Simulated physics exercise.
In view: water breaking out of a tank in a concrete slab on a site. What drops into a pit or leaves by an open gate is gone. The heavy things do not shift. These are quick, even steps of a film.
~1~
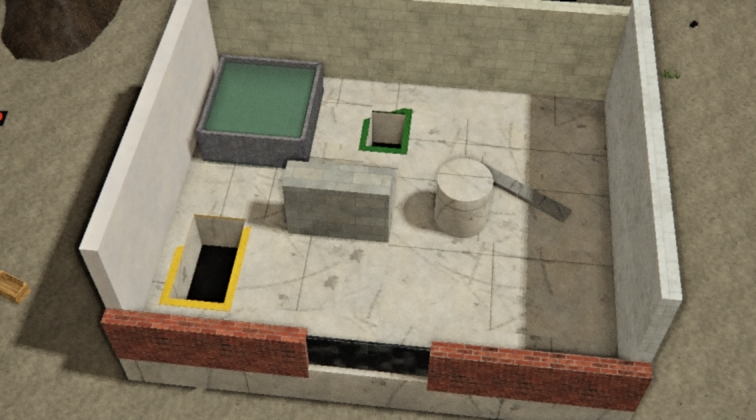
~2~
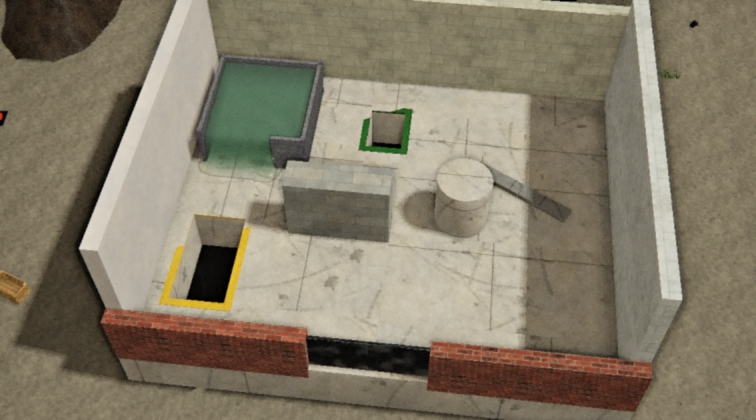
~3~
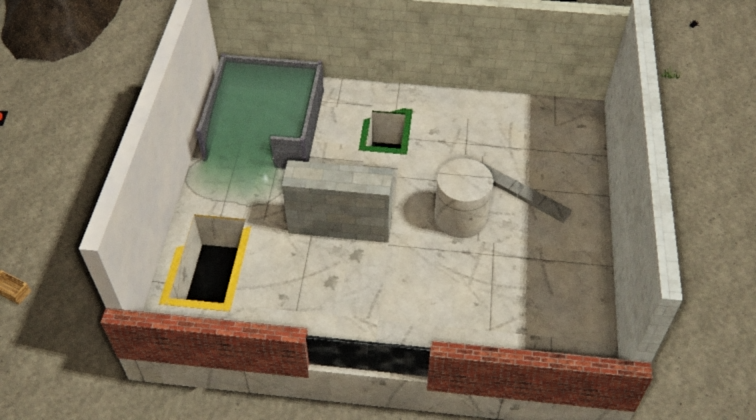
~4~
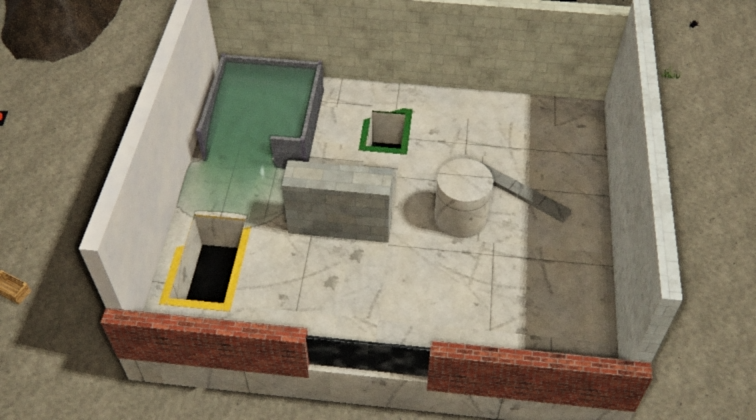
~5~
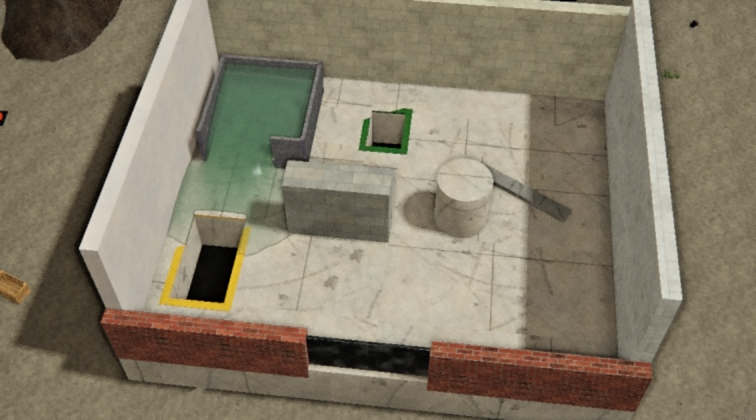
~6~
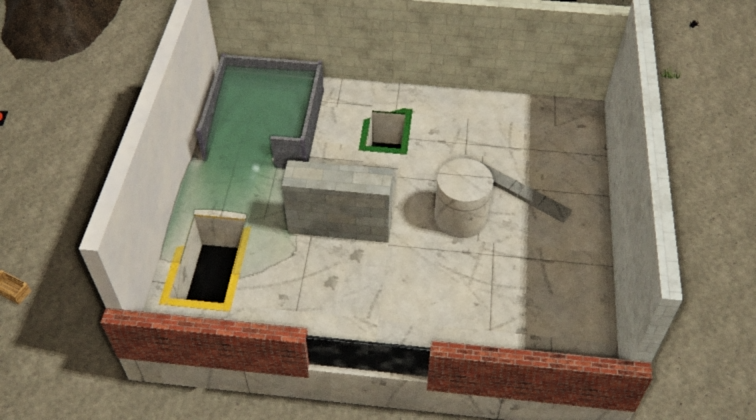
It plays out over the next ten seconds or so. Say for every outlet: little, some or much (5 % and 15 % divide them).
In the end: The gate takes less than 5 %; the green pit takes less than 5 %; the yellow pit takes more than 15 %.
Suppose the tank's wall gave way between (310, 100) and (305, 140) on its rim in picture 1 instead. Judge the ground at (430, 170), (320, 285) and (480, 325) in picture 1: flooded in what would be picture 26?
In that order: Wet, dry, flooded.
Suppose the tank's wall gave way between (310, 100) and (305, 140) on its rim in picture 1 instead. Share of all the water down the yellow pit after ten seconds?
Per cent: Yellow 2.
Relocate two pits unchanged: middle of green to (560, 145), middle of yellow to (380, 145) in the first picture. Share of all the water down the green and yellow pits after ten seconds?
Per cent: Green 6, yellow 2.
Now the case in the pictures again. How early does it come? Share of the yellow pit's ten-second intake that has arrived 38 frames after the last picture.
About 85 per cent.
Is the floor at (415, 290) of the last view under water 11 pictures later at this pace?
Answer: No water.
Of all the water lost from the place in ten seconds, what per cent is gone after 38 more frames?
Close to 85 %.
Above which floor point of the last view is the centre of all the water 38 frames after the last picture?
Close to (317, 222).
A moment on, water covers 20 % of the floor; the gate 0 %, the green pit 0 %, the yellow pit 16 %.
Next, water covers 20 % of the floor; the gate 0 %, the green pit 0 %, the yellow pit 31 %.
Then, water covers 30 % of the floor; the gate 0 %, the green pit 0 %, the yellow pit 45 %.
Later, water covers 45 % of the floor; the gate 0 %, the green pit 0 %, the yellow pit 60 %.
In the end, water covers 45 % of the floor; the gate 0 %, the green pit 0 %, the yellow pit 68 %.
